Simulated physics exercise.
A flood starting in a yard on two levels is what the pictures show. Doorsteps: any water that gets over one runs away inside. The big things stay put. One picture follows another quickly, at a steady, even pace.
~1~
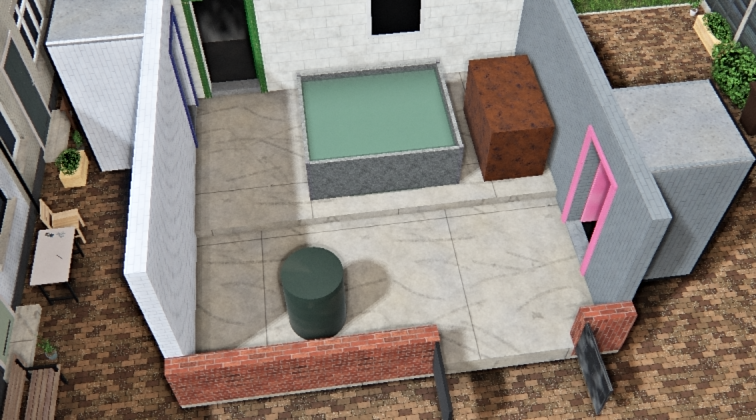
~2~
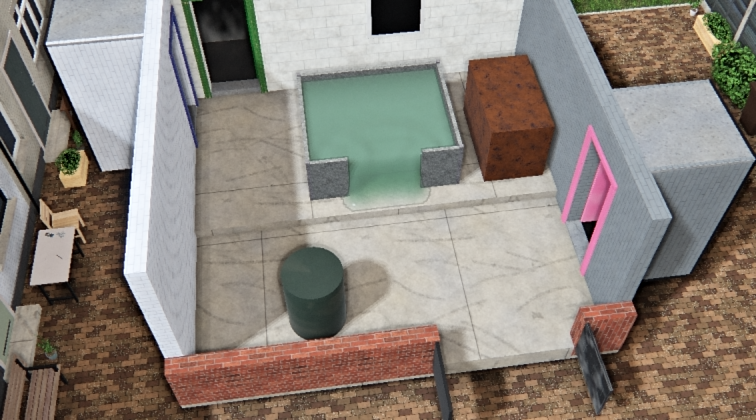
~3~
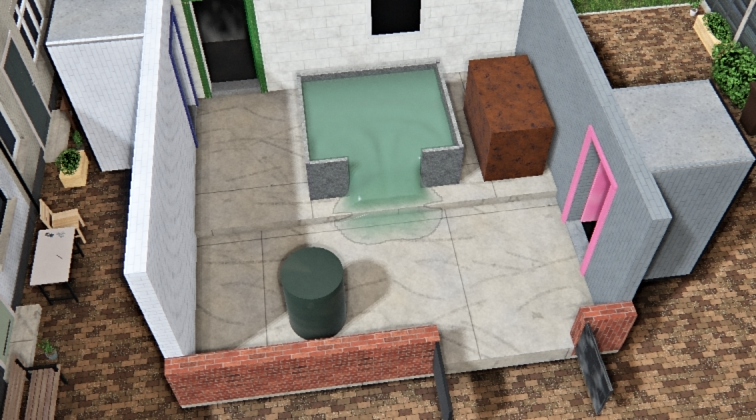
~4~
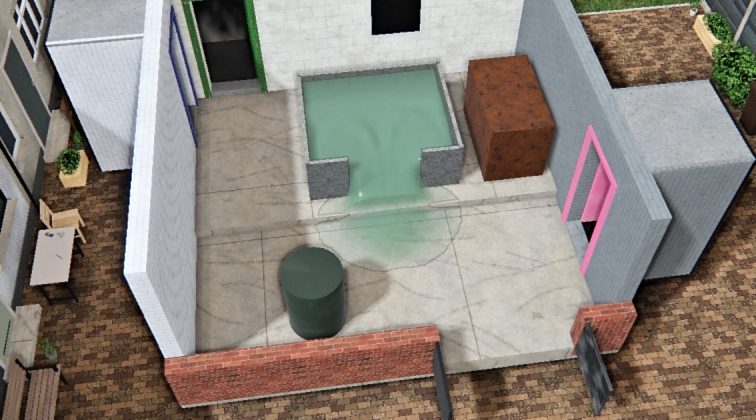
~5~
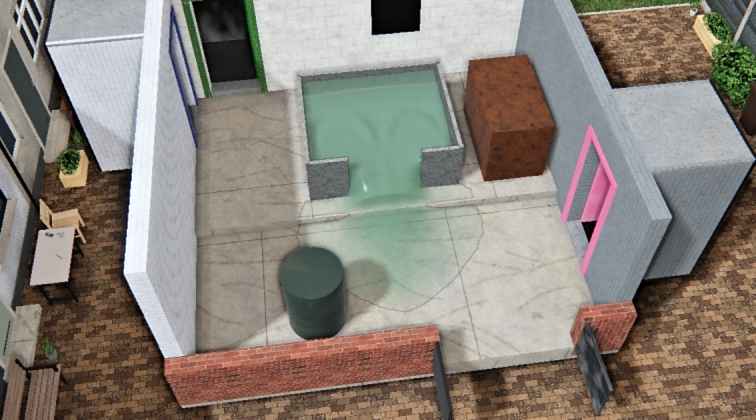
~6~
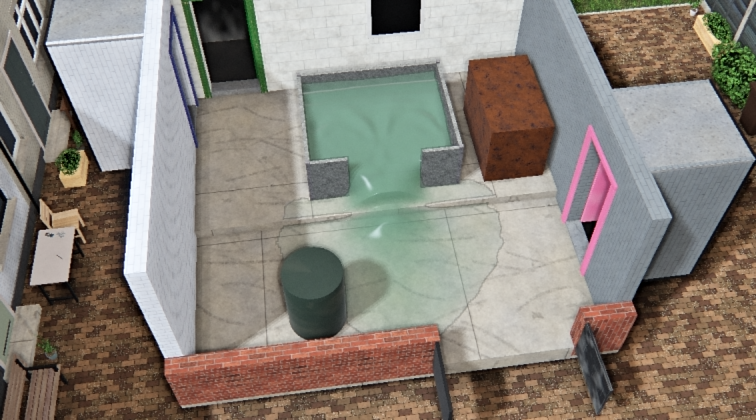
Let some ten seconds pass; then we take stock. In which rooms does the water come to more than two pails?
Outcome: The blue door counts as not over, the pink door counts as not over, the green door counts as not over.
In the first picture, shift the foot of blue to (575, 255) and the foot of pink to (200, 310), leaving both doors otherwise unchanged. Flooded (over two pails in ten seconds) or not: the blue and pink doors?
Door by door: Blue doesn't reach the mark, pink tops the limit.
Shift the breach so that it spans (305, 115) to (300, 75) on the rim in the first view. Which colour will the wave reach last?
Last: The pink one.
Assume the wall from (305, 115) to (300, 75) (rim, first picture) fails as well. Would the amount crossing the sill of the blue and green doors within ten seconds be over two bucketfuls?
Result - blue door: Clears the line; green door: Clears the line.
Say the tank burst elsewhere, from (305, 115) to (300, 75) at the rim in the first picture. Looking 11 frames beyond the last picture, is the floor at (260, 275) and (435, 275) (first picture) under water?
Soaked; untouched.
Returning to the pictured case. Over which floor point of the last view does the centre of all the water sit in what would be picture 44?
That comes out near (367, 236).
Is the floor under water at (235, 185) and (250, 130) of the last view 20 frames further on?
Untouched, then untouched.
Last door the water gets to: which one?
The green-painted one.
A moment on, water covers 40 % of the floor; the blue door not reached, the pink door not reached, the green door not reached.
Next, water covers 50 % of the floor; the blue door not reached, the pink door wet at the sill, nothing in, the green door not reached.
Then, water covers 55 % of the floor; the blue door not reached, the pink door wet at the sill, nothing in, the green door not reached.
Later, water covers 60 % of the floor; the blue door wet at the sill, nothing in, the pink door wet at the sill, nothing in, the green door not reached.
In the end, water covers 60 % of the floor; the blue door wet at the sill, nothing in, the pink door under two buckets in, the green door wet at the sill, nothing in.
